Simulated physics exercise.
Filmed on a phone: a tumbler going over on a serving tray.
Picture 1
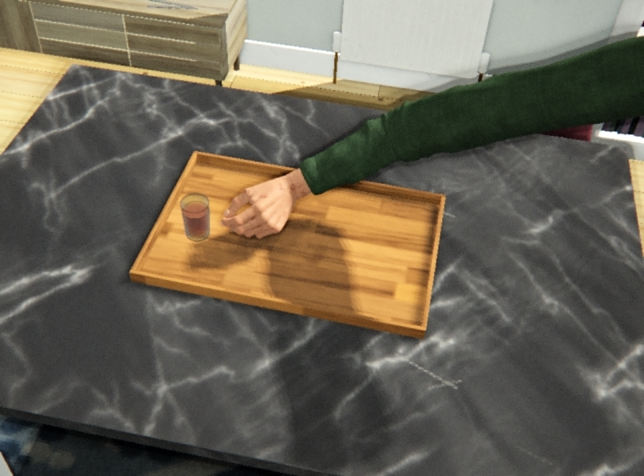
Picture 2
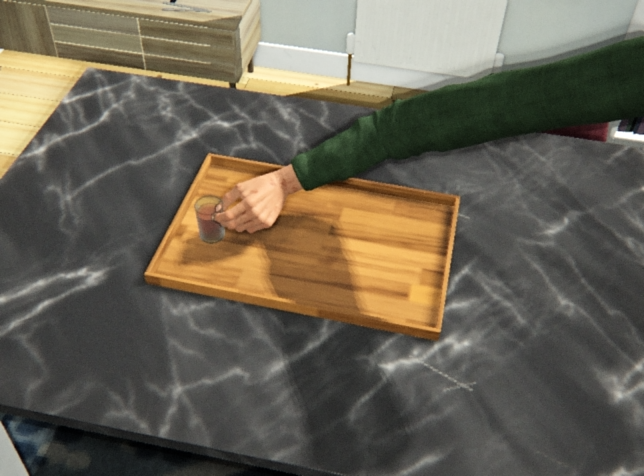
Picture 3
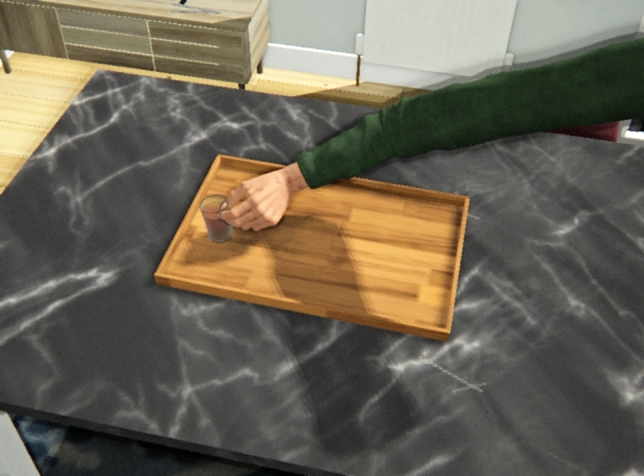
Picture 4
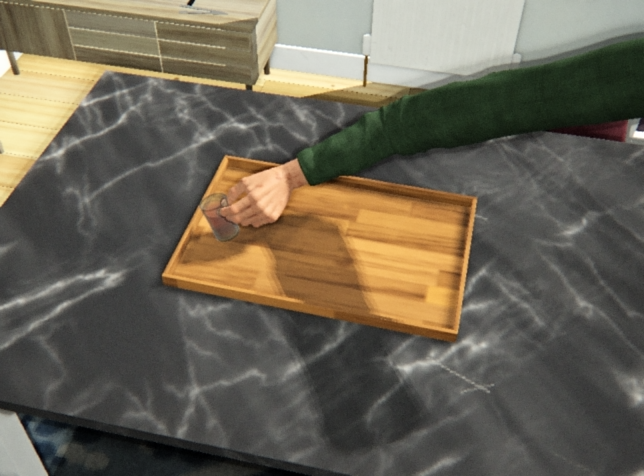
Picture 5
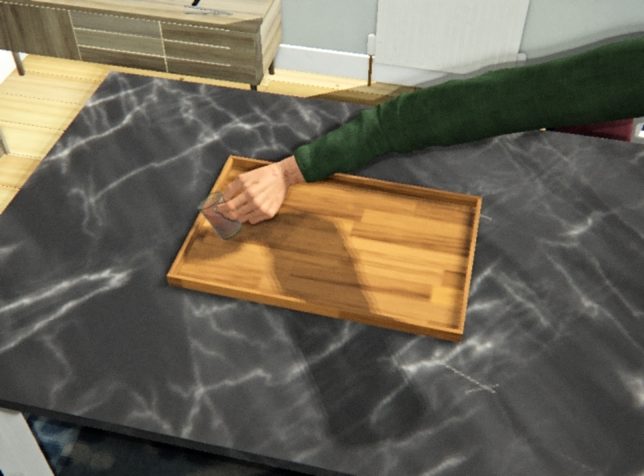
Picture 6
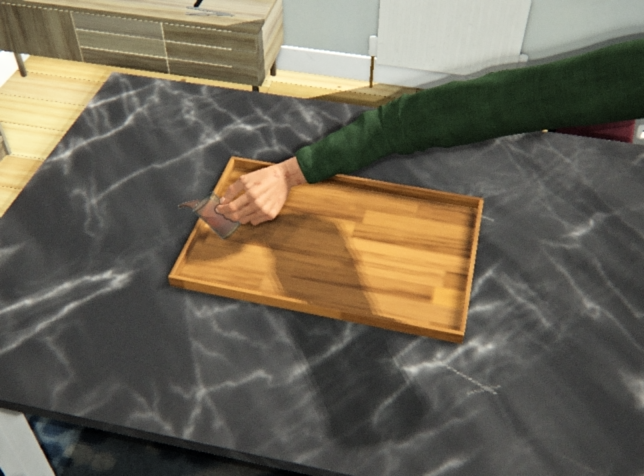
On a wooden tray, a green-sleeved arm's hand tilts a small glass of reddish liquid leftward.
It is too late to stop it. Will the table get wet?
In the end it wets the top as well.
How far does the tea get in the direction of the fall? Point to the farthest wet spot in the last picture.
Roughly at (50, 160).
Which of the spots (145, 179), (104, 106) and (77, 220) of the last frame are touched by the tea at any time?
In turn: In the puddle, not reached, soaked.
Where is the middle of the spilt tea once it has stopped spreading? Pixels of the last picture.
Close to (96, 194).
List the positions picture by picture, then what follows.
In the first picture, it stands upright; tumbler (196, 217) about three quarters full; tray (277, 298).
In the second picture, it is being nudged; tumbler about three quarters full, surface at (210, 212).
In the third picture, it is being nudged; tumbler (217, 218) about three quarters full.
In the fourth picture, it is being nudged; tumbler about three quarters full, surface at (216, 209); tray (308, 301).
In the fifth picture, it is being nudged; tumbler (220, 215) tipped 30°.
In the sixth picture, it is falling; tumbler (217, 215) tipped 45°.
Next, the tumbler lies across the rim; the puddle covers about as much as a plate; the table is getting wet.
After that, the puddle covers about as much as a tray; the table is getting wet.
Finally, the puddle covers about as much as a tray; the table is getting wet.
